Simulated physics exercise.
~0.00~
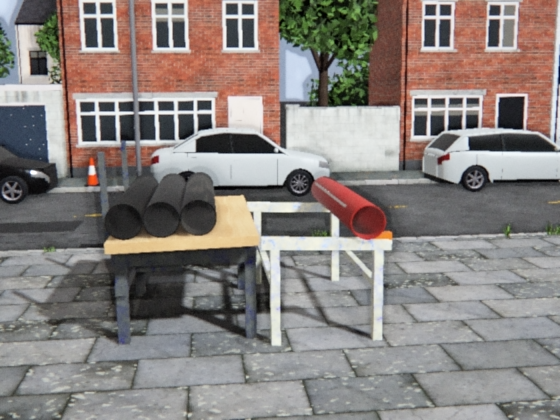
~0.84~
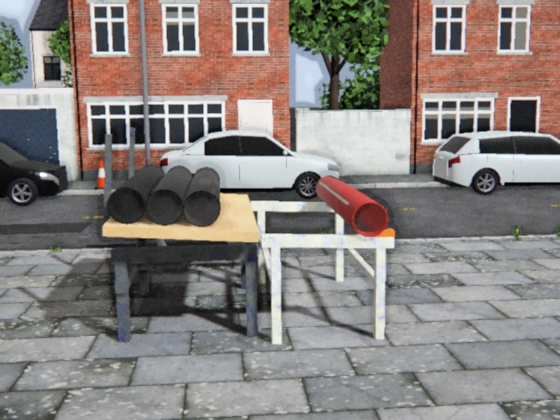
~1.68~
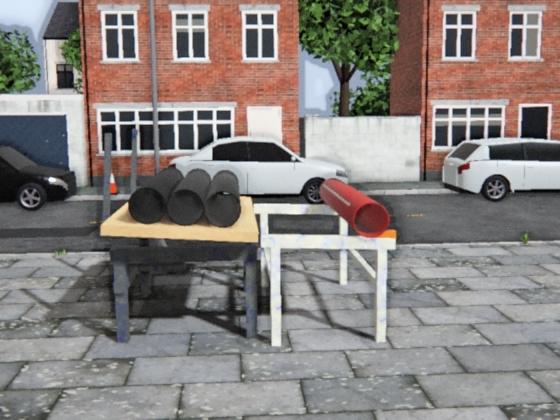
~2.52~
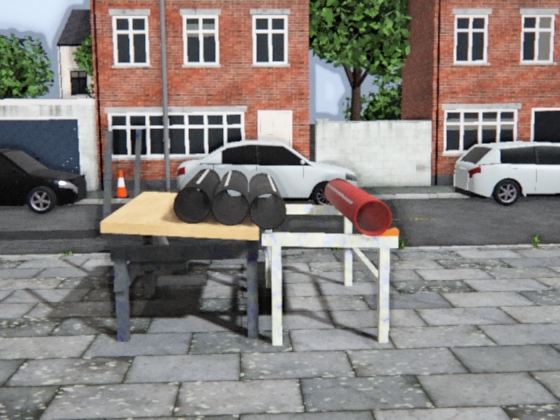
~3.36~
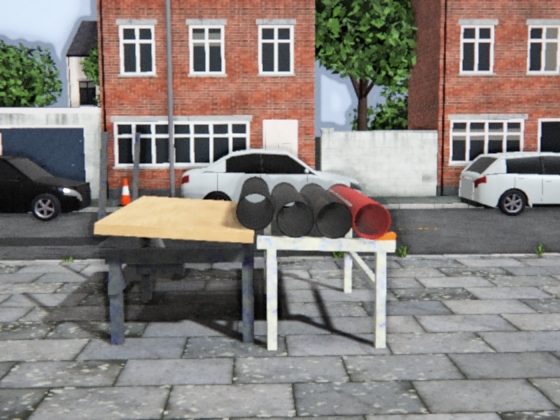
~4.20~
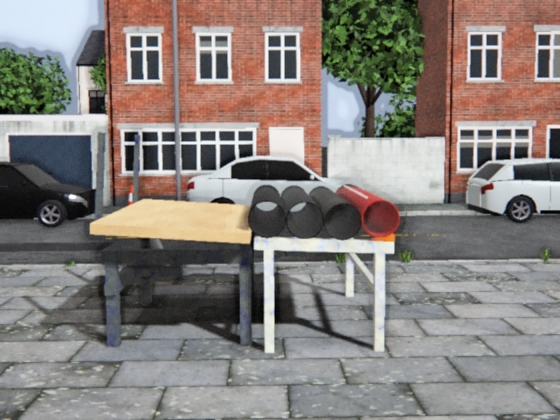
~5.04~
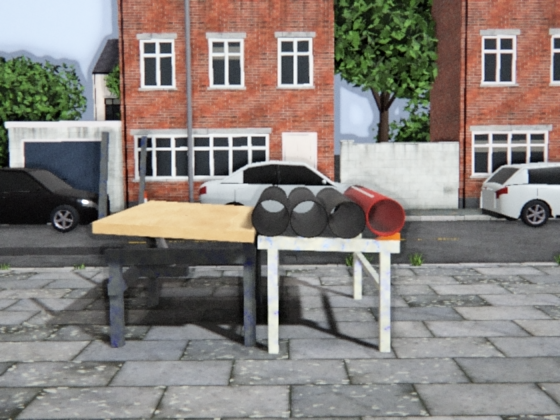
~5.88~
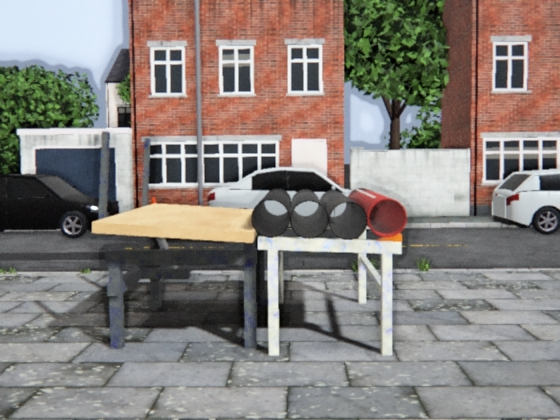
Three dark pipes slid off a wooden tabletop on the left onto a white stand beside it, ending up packed against a red pipe, which shifted barely at all and stayed on the stand at its right end, on a paved street.
